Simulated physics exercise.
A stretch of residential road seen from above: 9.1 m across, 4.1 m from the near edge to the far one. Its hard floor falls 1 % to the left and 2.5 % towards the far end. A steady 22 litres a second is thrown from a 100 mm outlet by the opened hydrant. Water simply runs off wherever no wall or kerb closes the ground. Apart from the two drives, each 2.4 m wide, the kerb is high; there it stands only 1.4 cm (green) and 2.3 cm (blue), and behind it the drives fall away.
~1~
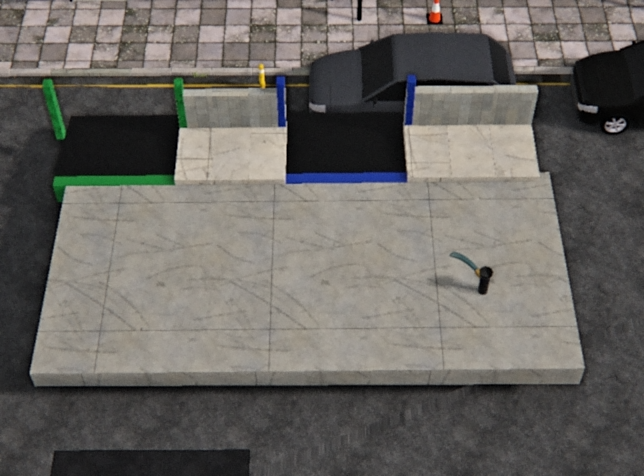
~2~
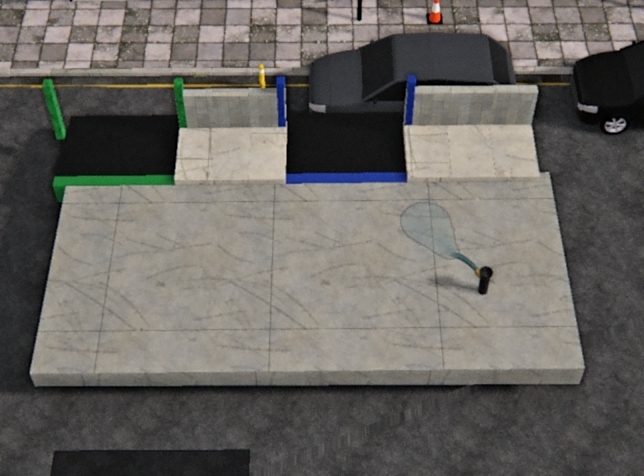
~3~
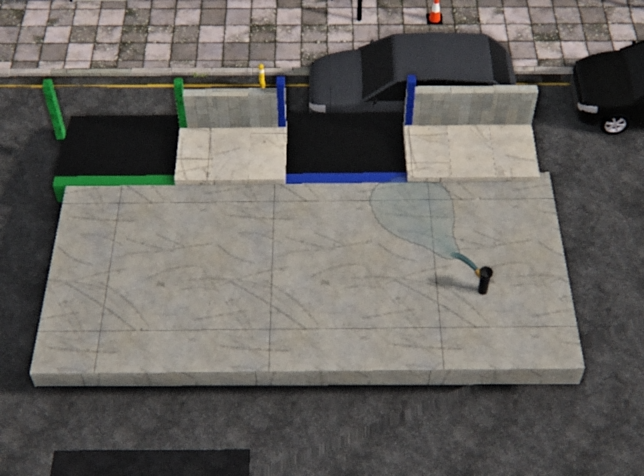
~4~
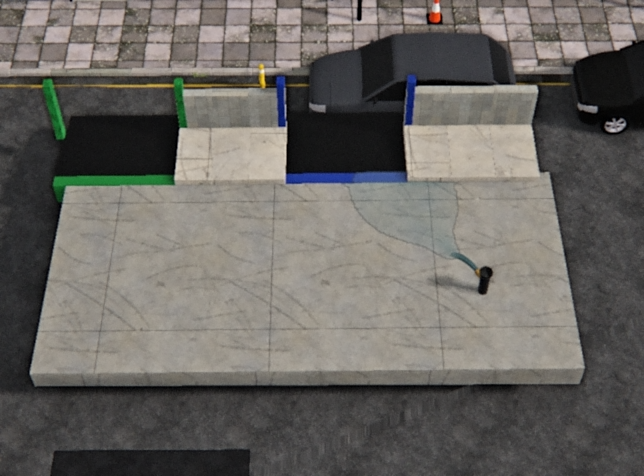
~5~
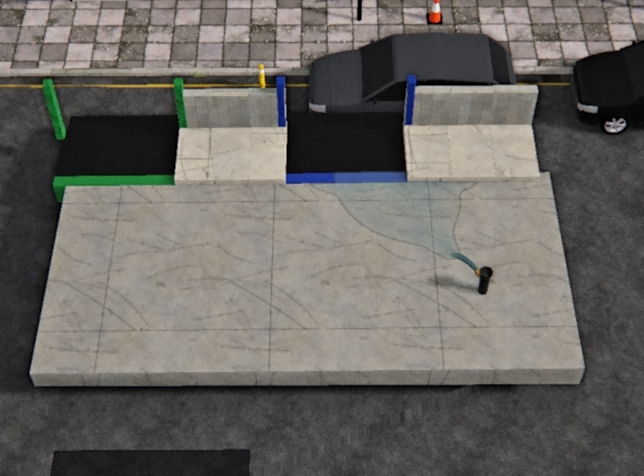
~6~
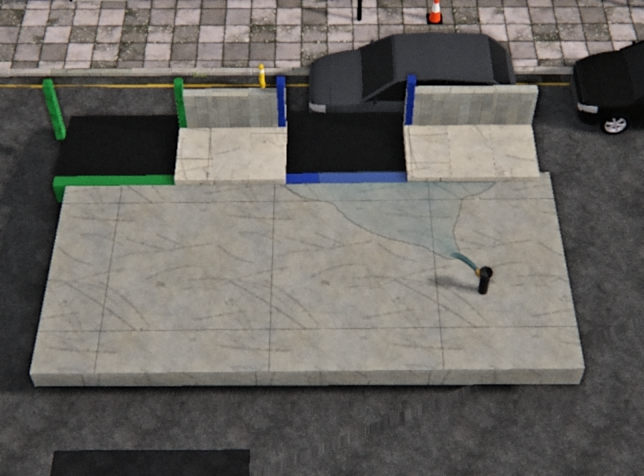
The clip opens on a pale, dry slab beside parked cars, with a thin jet of water just starting from a small dark spout at right. A clear sheet spreads up and to the left, reaches the slab's far edge by the blue-edged gap, then widens leftward along it.
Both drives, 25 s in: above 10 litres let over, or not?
At the end, the green driveway makes the cut, the blue driveway makes the cut.
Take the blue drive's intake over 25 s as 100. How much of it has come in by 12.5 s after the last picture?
Around 60 per cent of it is in by then.
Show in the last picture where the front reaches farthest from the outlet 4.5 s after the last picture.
The front reaches farthest at about (151, 190).
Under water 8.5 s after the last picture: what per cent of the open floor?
Near 25 per cent is wet.
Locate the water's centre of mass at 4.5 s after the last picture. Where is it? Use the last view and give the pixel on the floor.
Roughly at (356, 202).
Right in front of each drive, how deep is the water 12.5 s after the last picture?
So green stands at 2.5 cm, while blue stands at 4.0 cm.
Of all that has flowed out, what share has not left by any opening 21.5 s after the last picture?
38 %.
Then, 1.5 s after the last picture water covers 10 % of the floor and is deepest (6 cm) near (409, 187); green driveway not reached, blue driveway 3.6 cm at the lowered kerb, 20 L in.
Then, 4.5 s after the last picture water covers 20 % of the floor and is deepest (6 cm) near (409, 187); green driveway not reached, blue driveway 3.7 cm at the lowered kerb, 45 L in.
Then, 8.5 s after the last picture water covers 25 % of the floor and is deepest (5 cm) near (409, 187); green driveway 2.1 cm at the lowered kerb, 1 L in, blue driveway 3.8 cm at the lowered kerb, 79 L in.
Then, 12.5 s after the last picture water covers 25 % of the floor and is deepest (6 cm) near (418, 187); green driveway 2.4 cm at the lowered kerb, 11 L in, blue driveway 3.8 cm at the lowered kerb, 114 L in.
Then, 21.5 s after the last picture water covers 25 % of the floor and is deepest (6 cm) near (418, 187); green driveway 2.6 cm at the lowered kerb, 43 L in, blue driveway 3.8 cm at the lowered kerb, 193 L in.
